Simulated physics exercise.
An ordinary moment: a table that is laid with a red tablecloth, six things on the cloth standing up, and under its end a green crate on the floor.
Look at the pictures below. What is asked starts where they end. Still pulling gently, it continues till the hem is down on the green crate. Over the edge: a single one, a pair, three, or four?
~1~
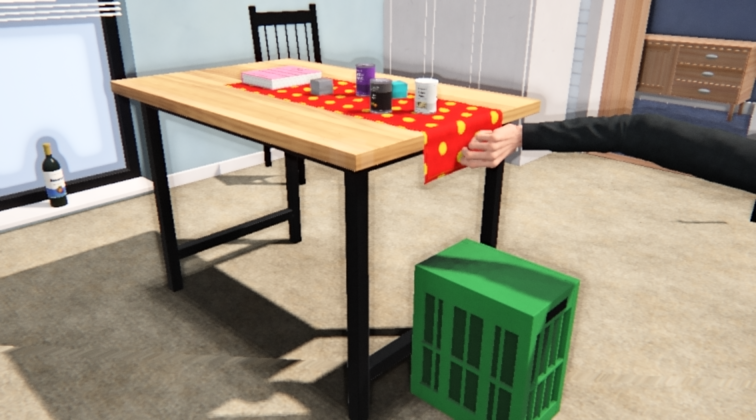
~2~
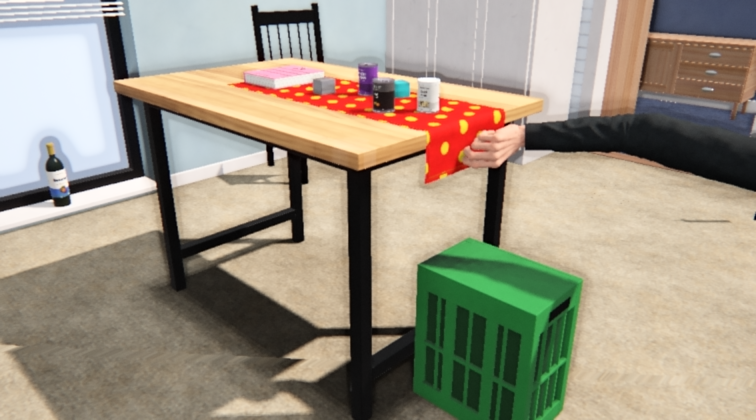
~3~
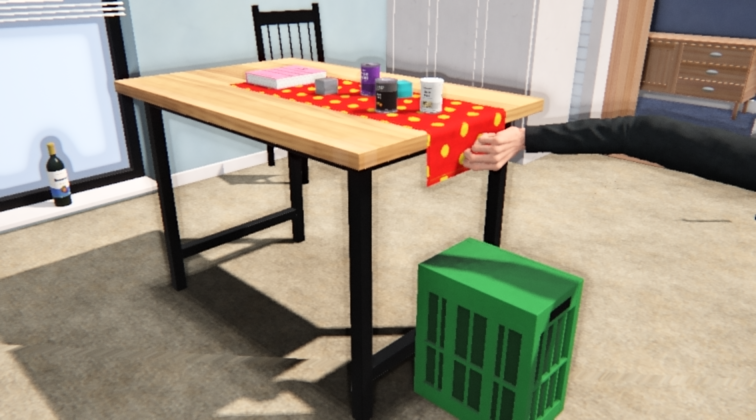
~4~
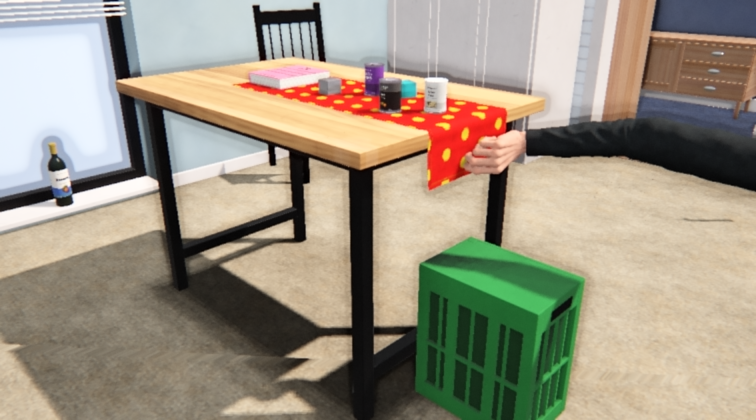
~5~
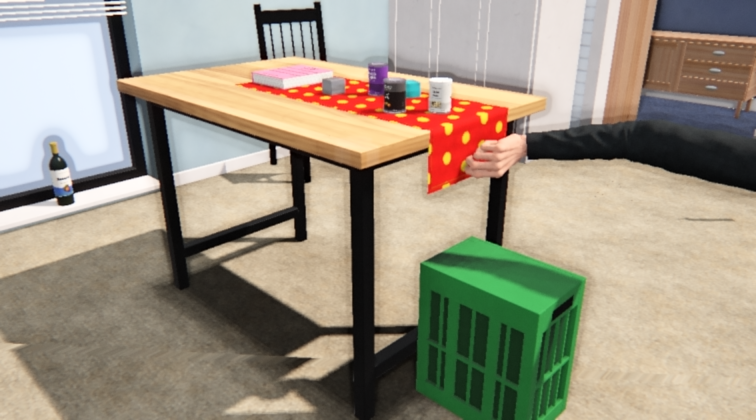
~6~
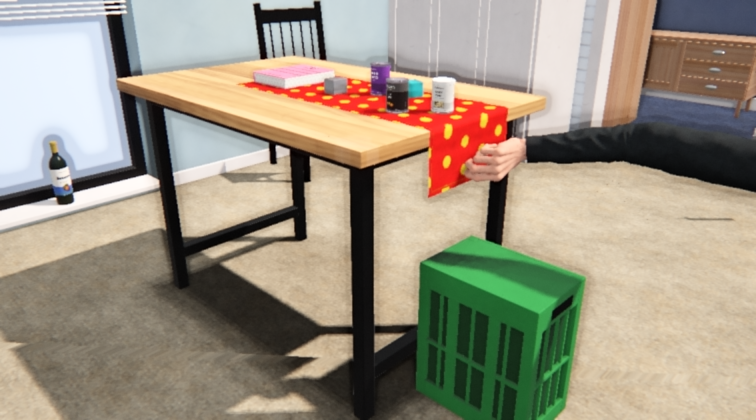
Two come down.
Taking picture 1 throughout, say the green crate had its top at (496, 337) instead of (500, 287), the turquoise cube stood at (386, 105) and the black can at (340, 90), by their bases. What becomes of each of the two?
Turquoise cube is gone, black can stays.
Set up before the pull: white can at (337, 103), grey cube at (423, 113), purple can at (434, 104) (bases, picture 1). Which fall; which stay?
Outcome: White can is still in place, grey cube is gone, purple can is gone.
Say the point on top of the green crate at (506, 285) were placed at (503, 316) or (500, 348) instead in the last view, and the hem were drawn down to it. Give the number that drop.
If so, 3 and 4.
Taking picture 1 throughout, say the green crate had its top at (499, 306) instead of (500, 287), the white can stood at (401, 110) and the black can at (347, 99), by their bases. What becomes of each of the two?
Result - the white can comes off, and the black can stays put.
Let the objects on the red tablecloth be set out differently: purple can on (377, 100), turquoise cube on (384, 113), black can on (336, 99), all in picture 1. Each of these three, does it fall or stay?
The purple can stays on; the turquoise cube tumbles off; the black can survives.
Soon after, hem near (467, 223); white can gone.
After that, hem on the crate; white can and black can gone.
In the end, hem on the crate; white can and black can gone. It carries off two.
